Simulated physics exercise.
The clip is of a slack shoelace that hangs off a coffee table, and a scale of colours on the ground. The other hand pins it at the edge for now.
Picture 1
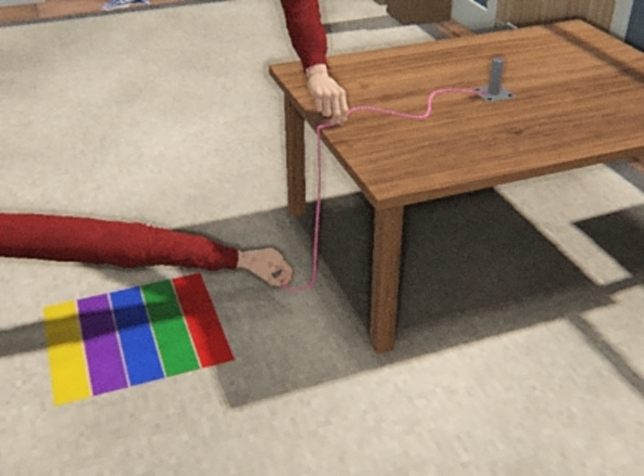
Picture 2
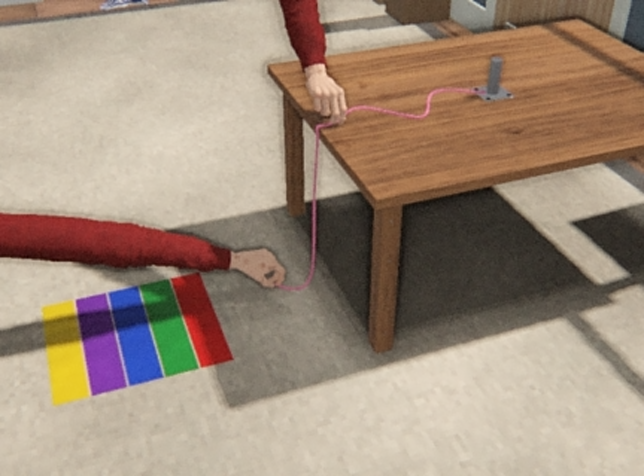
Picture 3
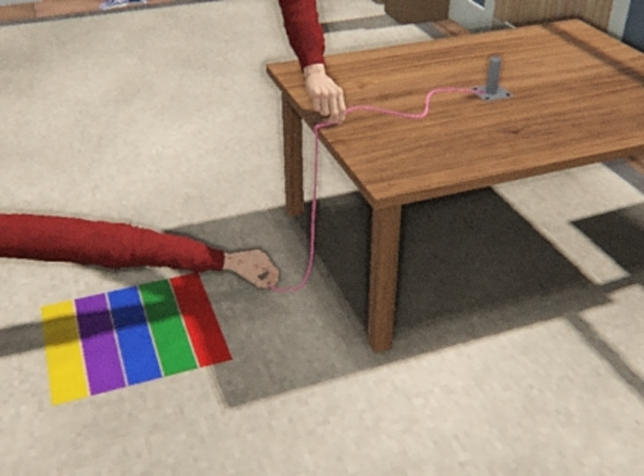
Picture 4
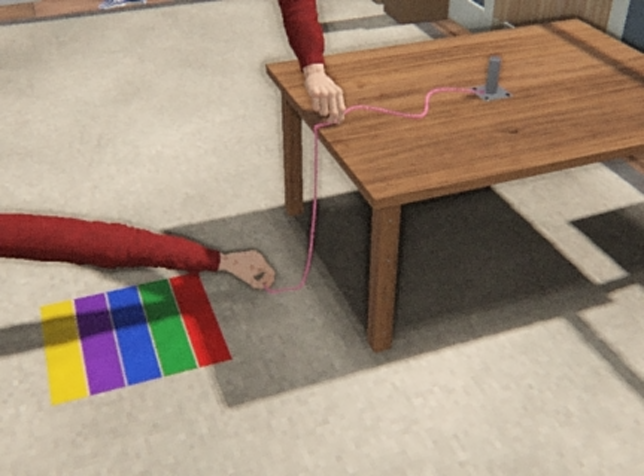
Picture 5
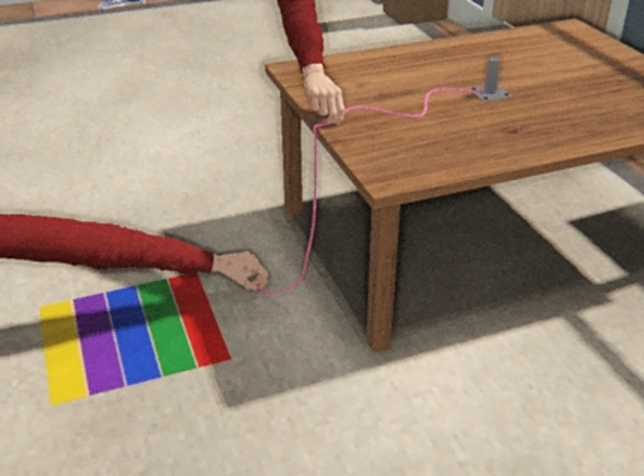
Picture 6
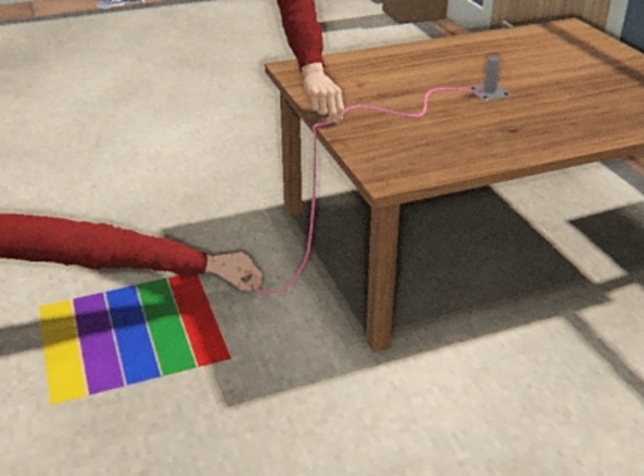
A red-sleeved arm reaches in from the left across a pale floor, seen from above at an angle, its hand holding the low end of a thin pink cord. The cord hangs from a brown wooden table, where another hand pins it at the edge near a grey post, beside yellow, purple, blue, green and red floor stripes. The lower hand draws slowly a short way left, while the pinning hand stays put and the view barely shifts.
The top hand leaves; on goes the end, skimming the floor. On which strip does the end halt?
It halts on the purple strip.
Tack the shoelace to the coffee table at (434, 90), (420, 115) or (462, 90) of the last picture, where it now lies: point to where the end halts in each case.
Near (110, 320), (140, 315) and (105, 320).
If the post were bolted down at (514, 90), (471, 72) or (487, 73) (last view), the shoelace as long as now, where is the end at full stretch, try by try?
Near (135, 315), (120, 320) and (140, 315).
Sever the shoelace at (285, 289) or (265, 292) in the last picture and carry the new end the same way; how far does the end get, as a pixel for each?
Near (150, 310) and (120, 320).
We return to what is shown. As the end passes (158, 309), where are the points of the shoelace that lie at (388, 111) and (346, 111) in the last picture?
They go to (354, 119) and to (314, 134).
Soon after, end near (158, 309); over green.
Then, end near (122, 318); over blue.
At full stretch, end near (99, 323); over purple. Over purple.
